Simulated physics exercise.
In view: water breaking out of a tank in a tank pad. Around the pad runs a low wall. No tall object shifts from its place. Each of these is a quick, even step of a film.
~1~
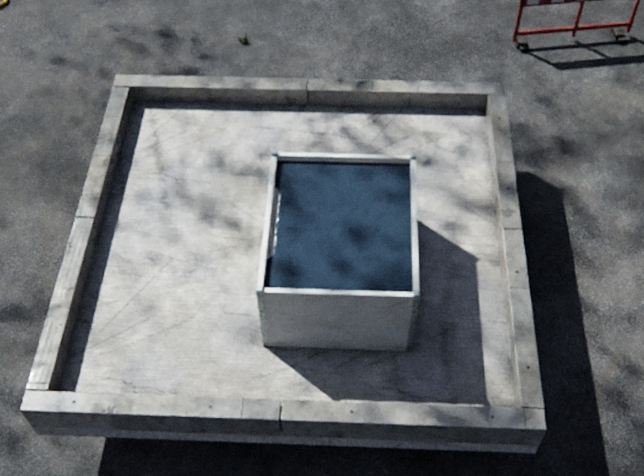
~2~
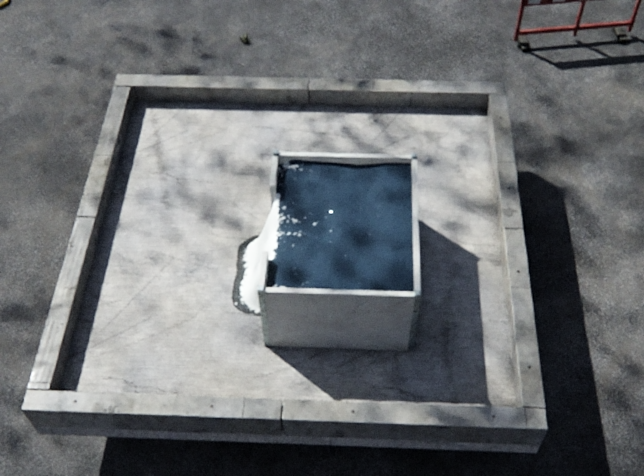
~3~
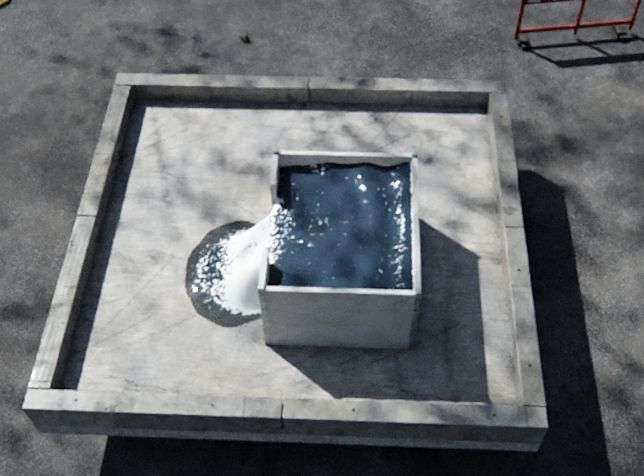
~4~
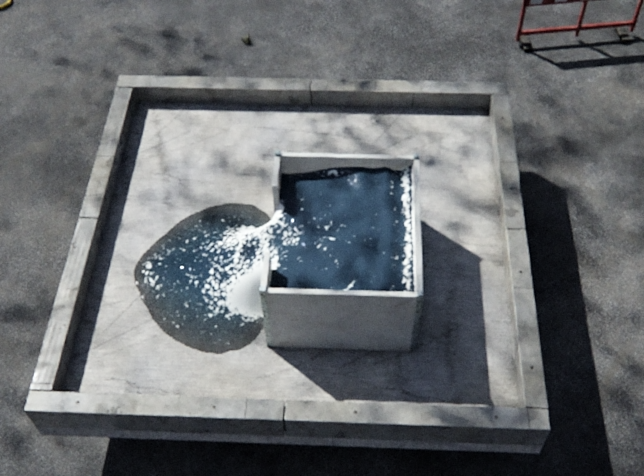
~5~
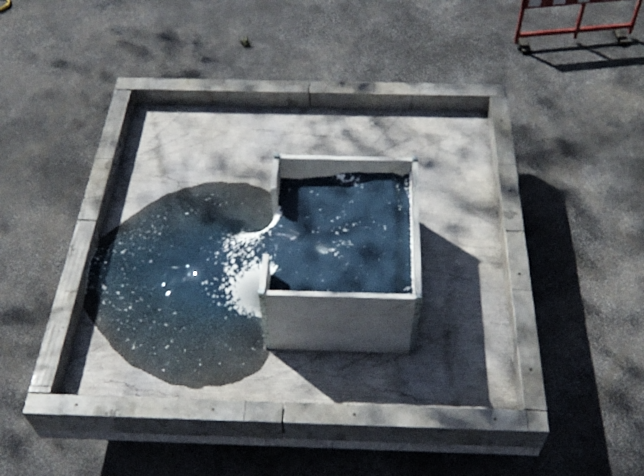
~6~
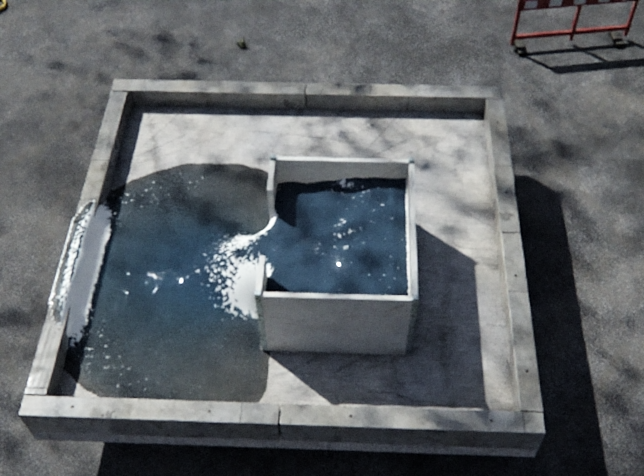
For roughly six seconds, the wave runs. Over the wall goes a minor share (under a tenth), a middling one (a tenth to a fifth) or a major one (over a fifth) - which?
A middling share.
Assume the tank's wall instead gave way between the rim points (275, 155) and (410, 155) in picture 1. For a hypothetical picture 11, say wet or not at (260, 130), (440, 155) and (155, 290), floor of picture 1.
Going through them in order gives waterlogged, waterlogged, still bare.
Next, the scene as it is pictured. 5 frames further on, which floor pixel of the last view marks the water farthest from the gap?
Roughly at (131, 112).
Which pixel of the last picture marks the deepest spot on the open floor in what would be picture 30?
Somewhere around (513, 422).
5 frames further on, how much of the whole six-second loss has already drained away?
Around 20 per cent.
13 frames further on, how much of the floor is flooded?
Around 50 percent.
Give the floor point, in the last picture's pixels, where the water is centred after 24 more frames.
Roughly (251, 259).
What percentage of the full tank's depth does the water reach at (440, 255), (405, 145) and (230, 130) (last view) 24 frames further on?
At the three places, in the order asked: Around 0, 4 and 14 per cent.
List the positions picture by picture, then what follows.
The first frame shows the tank at (341, 224) is whole and still.
In the second frame, the front is at (256, 241), out from the gap at (275, 254).
In the third frame, water pours out at (276, 256) and has run to (201, 250).
In the fourth frame, the front is at (147, 259), out from the gap at (278, 259).
In the fifth frame, water pours out at (277, 261) and has run to (100, 248).
In the sixth frame, the front is at (67, 362), out from the gap at (273, 263).
A moment on, water covers 40 % of the floor; the low wall has let 1 % over.
Next, water covers 40 % of the floor; the low wall has let 3 % over.
Then, water covers 45 % of the floor; the low wall has let 11 % over.
Later, water covers 75 % of the floor; the low wall has let 12 % over.
In the end, water covers 80 % of the floor; the low wall has let 12 % over.
